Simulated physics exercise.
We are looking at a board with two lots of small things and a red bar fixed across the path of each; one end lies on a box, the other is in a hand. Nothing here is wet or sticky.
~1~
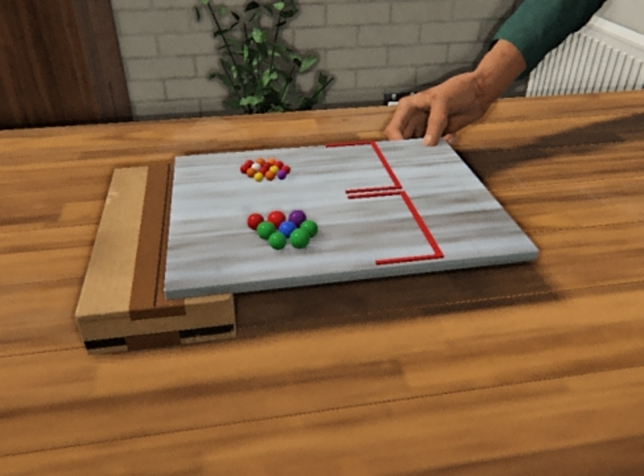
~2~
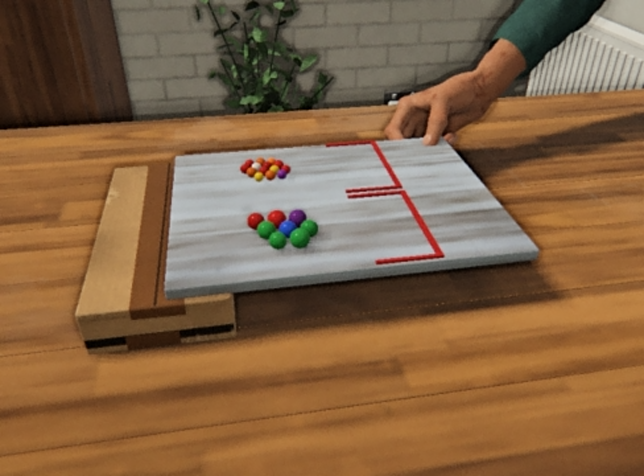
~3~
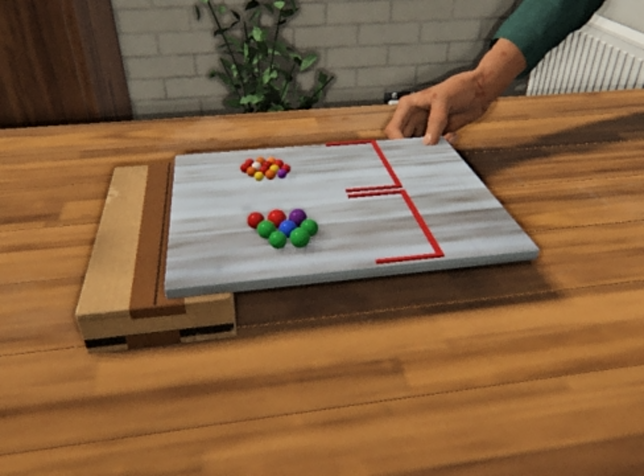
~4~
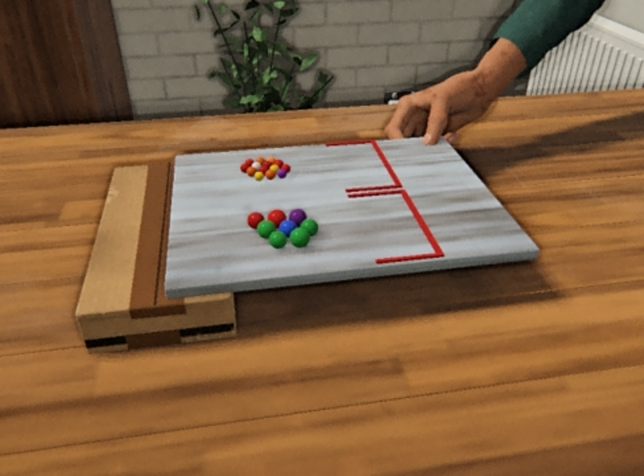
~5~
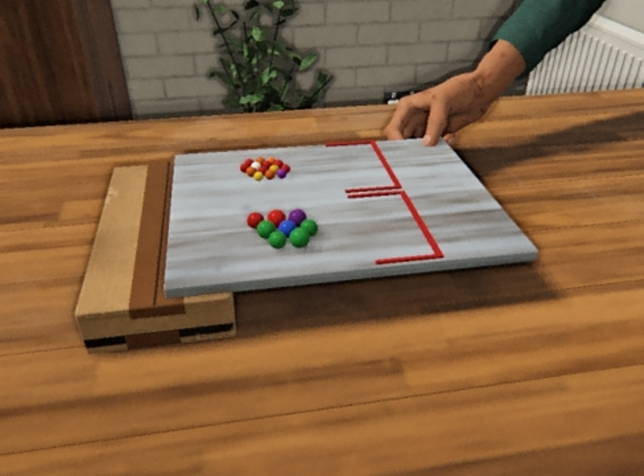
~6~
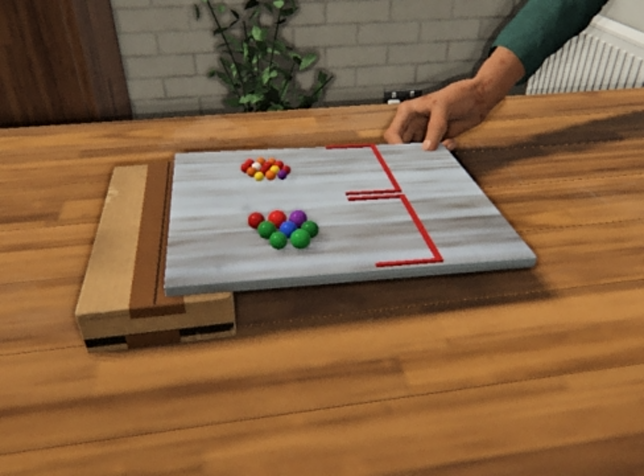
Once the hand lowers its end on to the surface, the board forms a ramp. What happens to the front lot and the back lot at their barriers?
In the end most likely the front lot clears its barrier. Most likely the back lot clears its barrier.
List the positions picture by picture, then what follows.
Held end of the board at (523, 251), level; box at (167, 241), low, a small part of the board's length; front lot at (288, 230), a few gumballs; back lot at (263, 172), a few round plastic beads; front bar at (420, 222), much lower than a piece; back bar at (385, 163), much lower than a piece, in the first frame.
Held end of the board at (524, 250), level; back lot at (263, 172), in the second frame.
Held end of the board at (524, 250), level; front lot at (288, 229), in the third frame.
Held end of the board at (524, 249), level; back lot at (263, 171), in the fourth frame.
Held end of the board at (523, 251), level; front lot at (288, 229), in the fifth frame.
Held end of the board at (521, 257), down by 2°; box at (167, 239); front lot at (289, 230), not moving; back lot at (264, 172), not moving; front bar at (419, 225); back bar at (385, 167), in the sixth frame.
Then, 0.23 s past the last view, board sloping at 8°; front lot on its way down; back lot where it was.
Then, 0.48 s past the last view, board resting at 10°; front lot on its way down; back lot on its way down.
Then, 0.77 s past the last view, board resting at 10°; front lot most past its bar; back lot about half past its bar.
Finally, board resting at 10°; front lot all past its bar; back lot about two thirds past its bar.
